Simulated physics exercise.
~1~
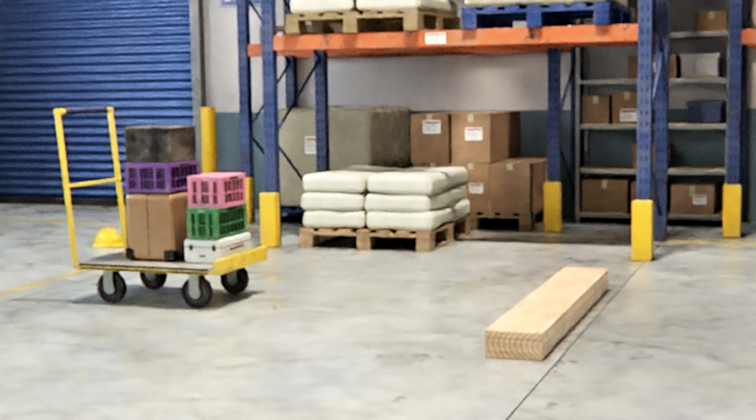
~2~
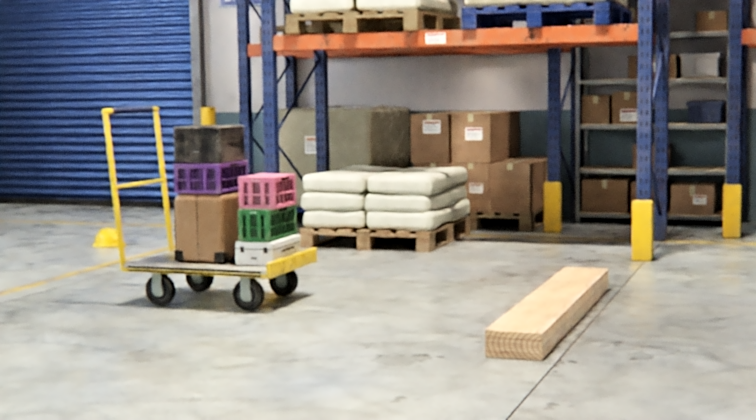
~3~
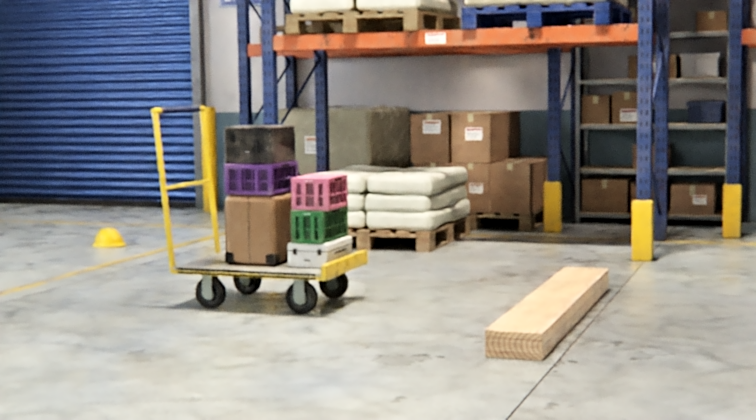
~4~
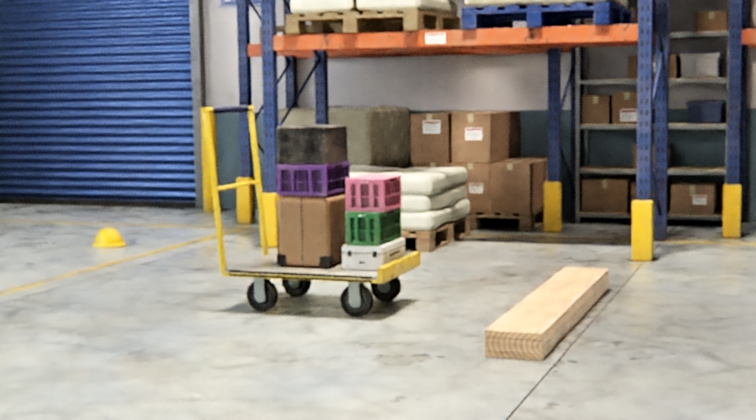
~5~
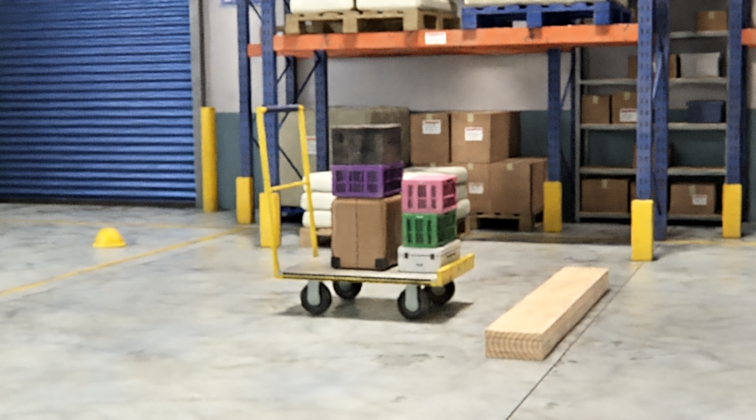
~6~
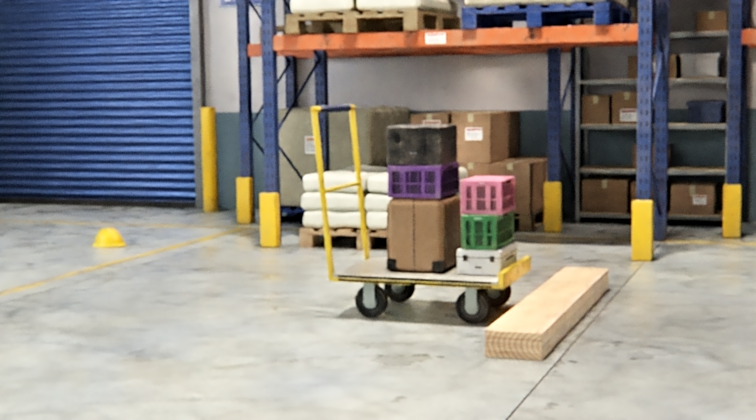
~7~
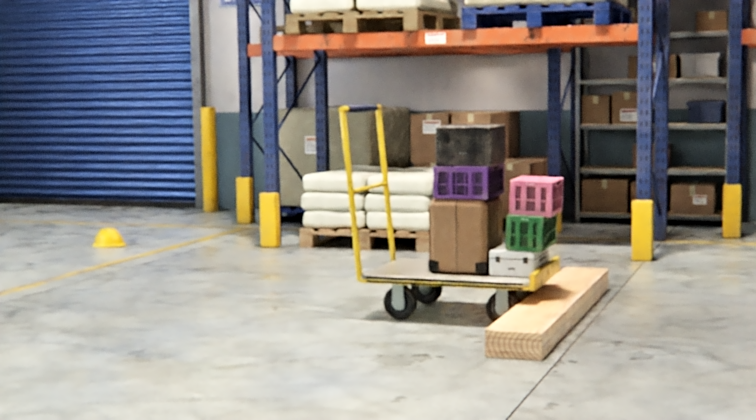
In a warehouse, a yellow-framed cart carrying stacked crates, toolboxes and a brown suitcase rolls steadily right across the concrete floor, past a yellow hard hat and pallet racking. It reaches a low wooden kerb, with the whole load still on its deck.
